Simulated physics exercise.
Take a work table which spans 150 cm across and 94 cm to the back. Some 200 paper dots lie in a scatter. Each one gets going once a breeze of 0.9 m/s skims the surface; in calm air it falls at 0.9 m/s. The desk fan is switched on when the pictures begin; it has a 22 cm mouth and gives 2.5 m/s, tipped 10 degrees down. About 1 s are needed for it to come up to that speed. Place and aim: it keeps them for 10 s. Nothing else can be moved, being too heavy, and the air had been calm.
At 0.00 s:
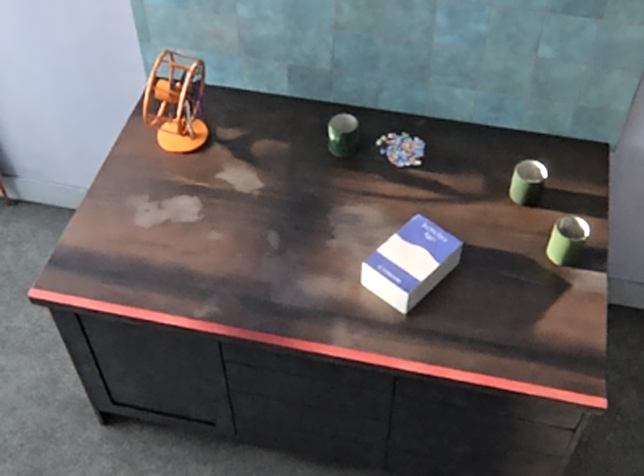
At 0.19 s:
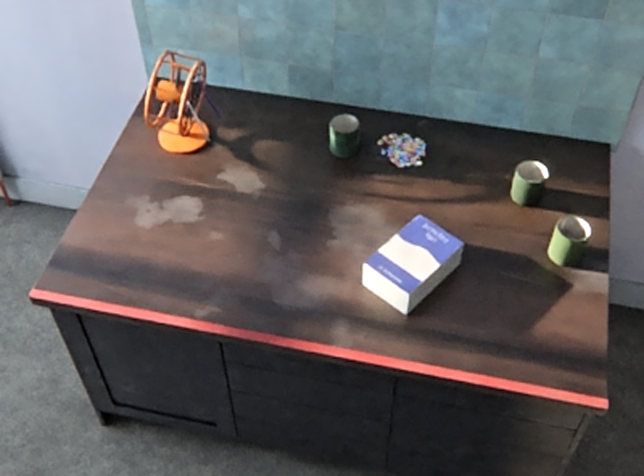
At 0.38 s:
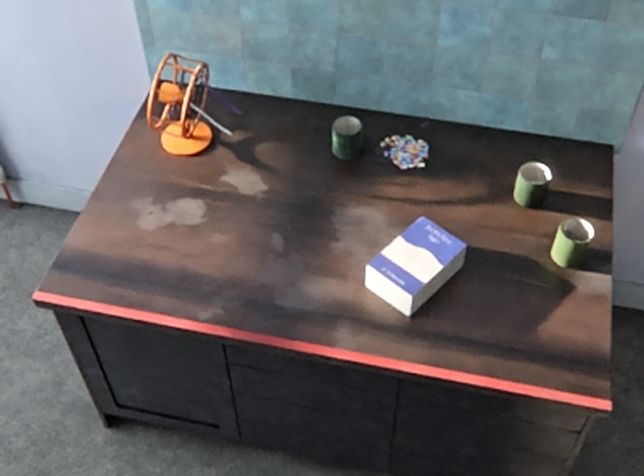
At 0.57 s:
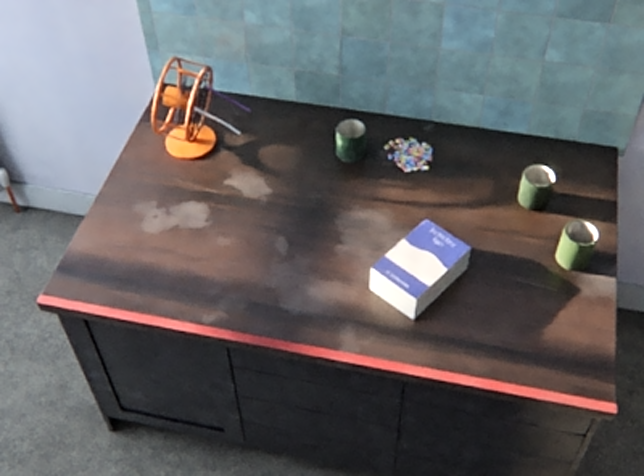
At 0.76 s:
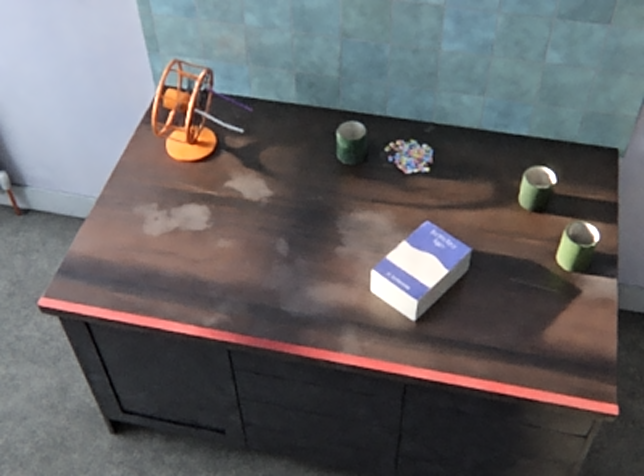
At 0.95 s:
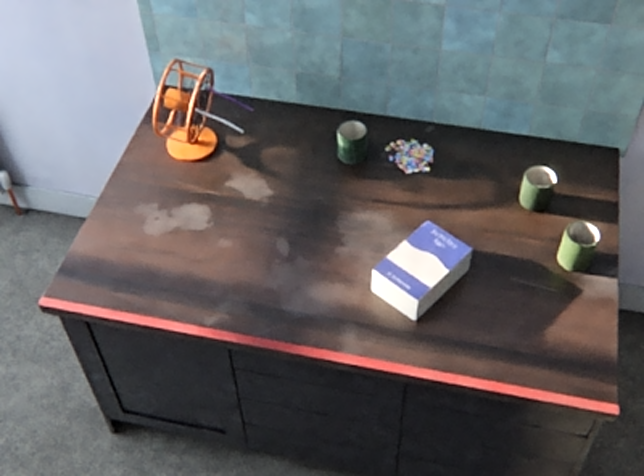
In this clip, an orange desk fan stands on a dark, red-edged table with three green mugs, a blue-and-white book and scattered colourful paper dots; thin streamers lift rightward from the fan, while the dots stay still.
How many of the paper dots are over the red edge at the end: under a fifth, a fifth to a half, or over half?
It amounts to under one in five.
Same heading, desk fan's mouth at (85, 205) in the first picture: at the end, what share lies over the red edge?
It would come out near 0 in a hundred.
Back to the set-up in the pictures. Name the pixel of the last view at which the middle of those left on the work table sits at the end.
Look somewhere near (382, 163).
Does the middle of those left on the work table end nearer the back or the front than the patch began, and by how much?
Direction: Frontward; distance: About 5 cm.
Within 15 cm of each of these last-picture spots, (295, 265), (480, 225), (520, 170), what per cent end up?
Roughly 0 %, 0 % and 1 %, in that order.
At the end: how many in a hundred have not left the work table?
Estimate: Close to 70 percent.
After 2.0 s, 100 % are on the move or not yet settled, 0 % are over the red edge; the middle of those still in play is near (410, 156).
After 3.2 s, 96 % are on the move or not yet settled, 0 % are over the red edge; the middle of those still in play is near (403, 162).
After 5.5 s, 70 % are on the move or not yet settled, 0 % are over the red edge; the middle of those still in play is near (391, 163).
After 10.0 s, at the end, 0 % are over the red edge; the middle of those still in play is near (382, 163).
